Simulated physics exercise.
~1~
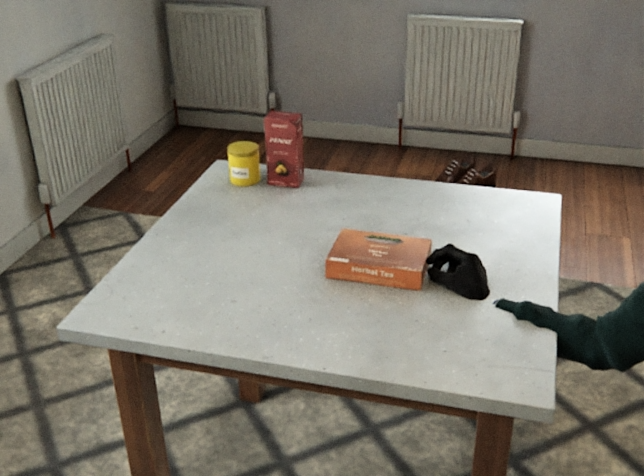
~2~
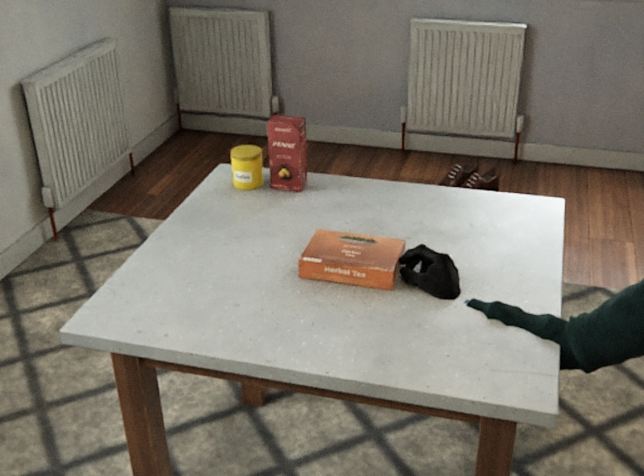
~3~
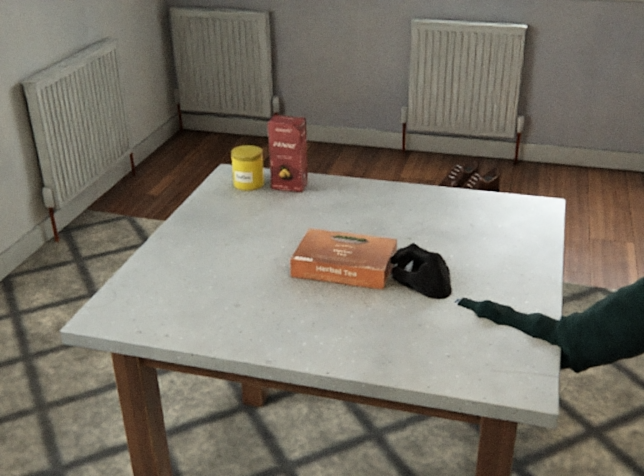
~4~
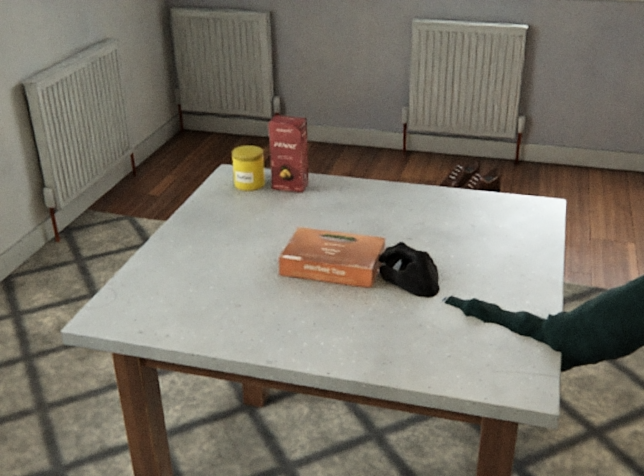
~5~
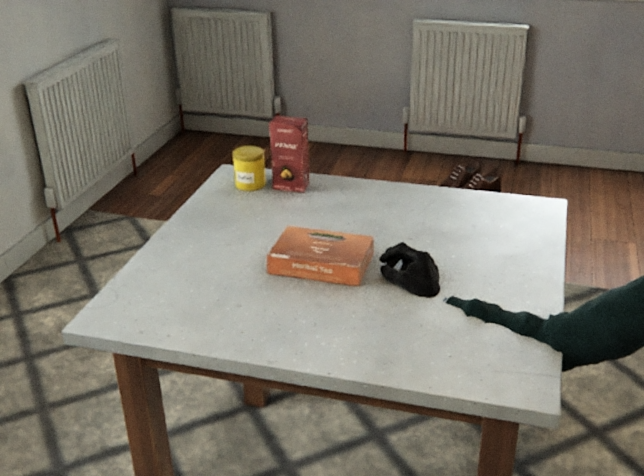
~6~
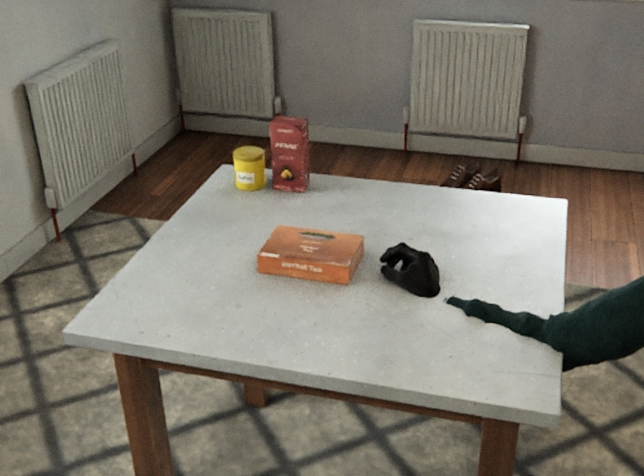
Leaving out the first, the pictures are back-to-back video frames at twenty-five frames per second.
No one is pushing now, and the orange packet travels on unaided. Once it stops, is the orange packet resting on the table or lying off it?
It never leaves the top.
Then, 0.10 s after the last picture, orange packet slid a little near (297, 252).
Then, 0.20 s after the last picture, orange packet resting near (295, 250).
At rest, moved from the start, orange packet. Seen from the same camera at the end, orange packet near (295, 251).
